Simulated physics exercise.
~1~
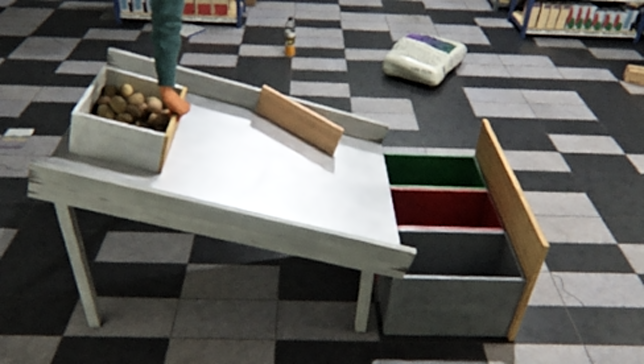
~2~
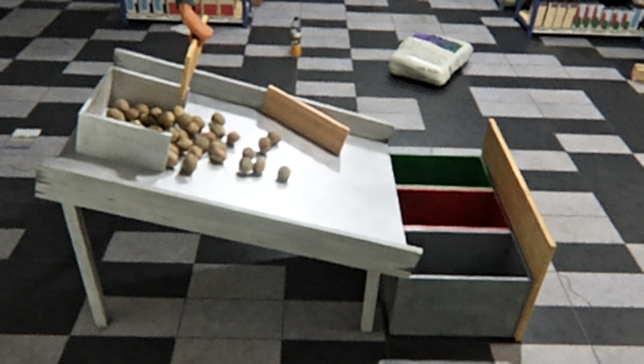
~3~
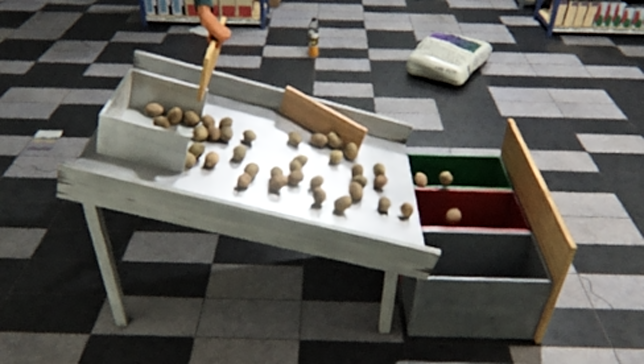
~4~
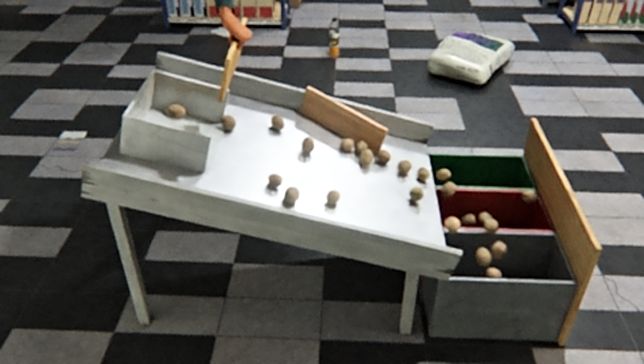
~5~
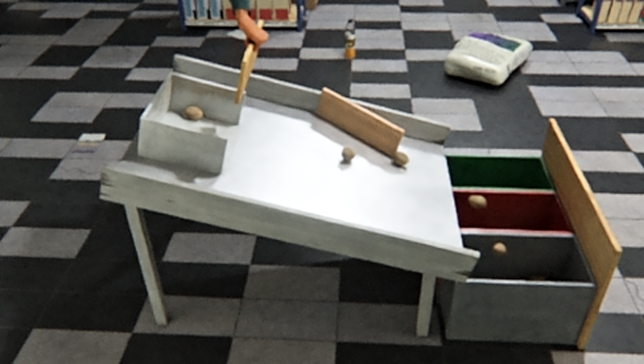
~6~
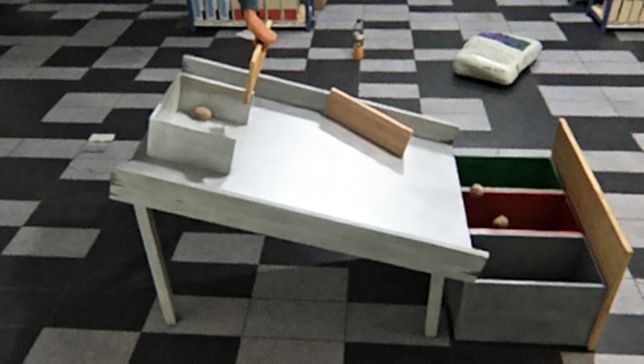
Brown nut-like pieces rolling right down a white sloped table past an angled board into coloured bins after a hand lifts the gate, one staying in the pen.
